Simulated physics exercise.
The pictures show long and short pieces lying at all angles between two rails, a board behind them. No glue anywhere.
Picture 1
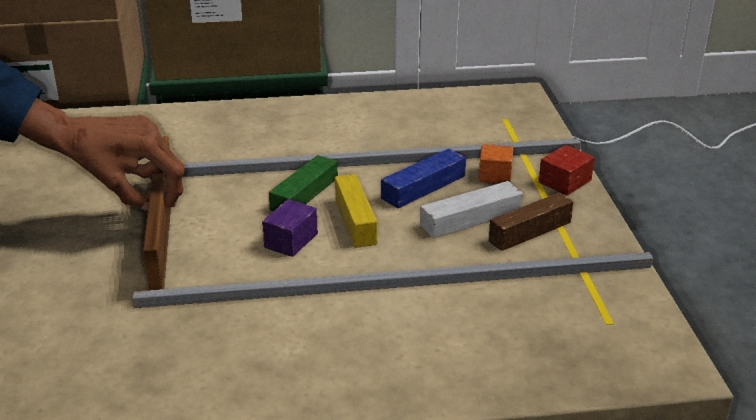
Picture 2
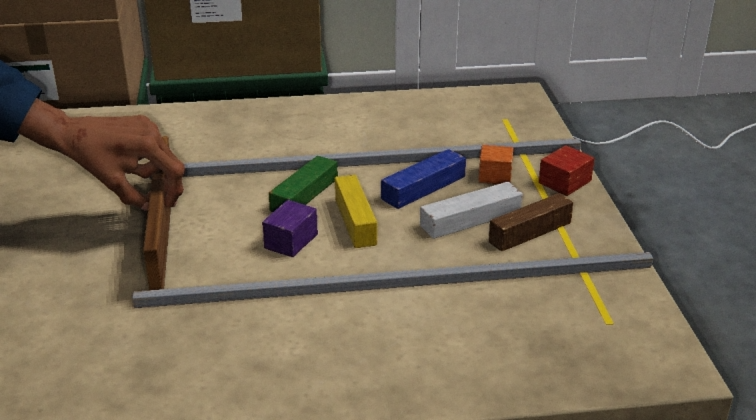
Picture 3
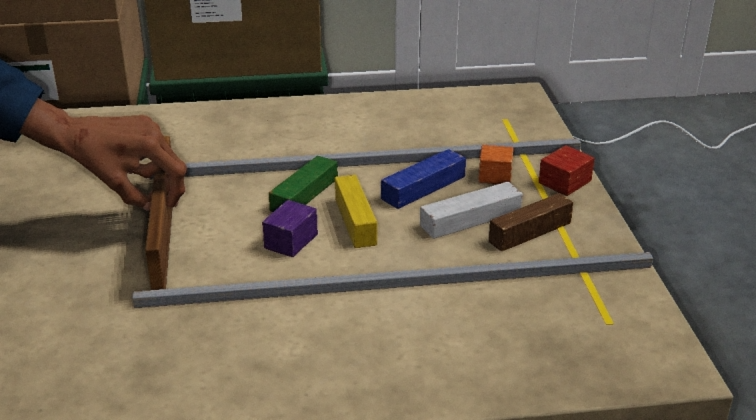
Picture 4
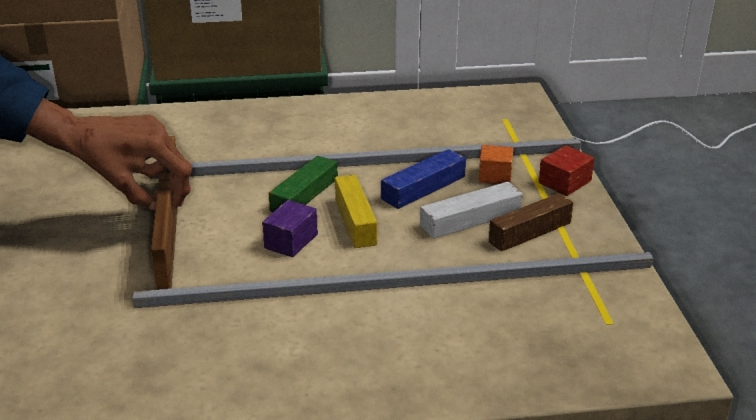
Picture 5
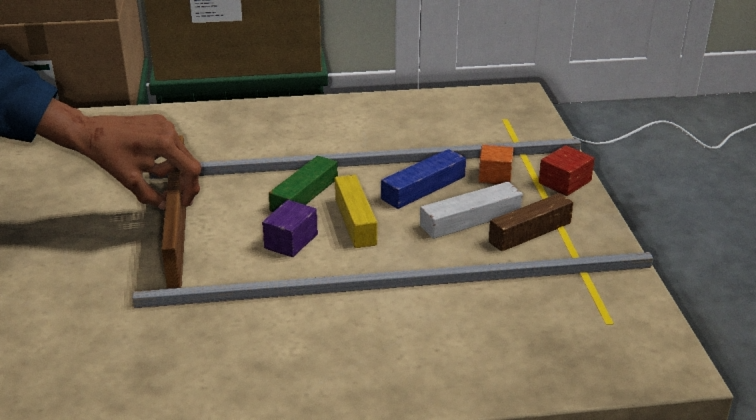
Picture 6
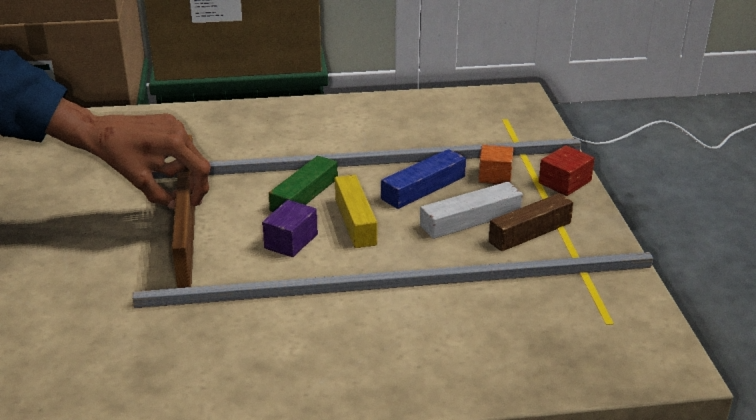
A hand in a dark blue sleeve holds a brown wooden board upright at the left of a tan tabletop, seen from above at an angle in a room with boxes and a white door behind. Between two grey rails lie green, purple, yellow, blue, white, orange, brown and red blocks, with yellow tape at right. The board stays nearly still, then slides slightly right, while the blocks and camera remain still.
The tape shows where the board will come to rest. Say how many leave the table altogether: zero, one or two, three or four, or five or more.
The number that fall off is three or four.
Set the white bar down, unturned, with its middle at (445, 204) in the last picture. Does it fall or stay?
From there it drops off.
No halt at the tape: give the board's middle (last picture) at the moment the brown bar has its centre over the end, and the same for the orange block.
About (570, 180), and (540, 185) for the other.
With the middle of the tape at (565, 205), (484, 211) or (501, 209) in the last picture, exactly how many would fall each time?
Down on the floor: 4, 0 and 0.
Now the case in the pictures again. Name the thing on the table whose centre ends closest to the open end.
The blue bar ends nearest.
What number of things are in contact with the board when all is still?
The number is 3.
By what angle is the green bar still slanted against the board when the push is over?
Some 0 degrees.
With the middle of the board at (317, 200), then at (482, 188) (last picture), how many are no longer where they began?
By then 3, and 8.
Soon after, none off yet; red block at rest near (566, 171); brown bar at rest near (531, 222); orange block at rest near (496, 164).
At rest, the number that fall off is three or four; fallen, white bar, orange block and red block.
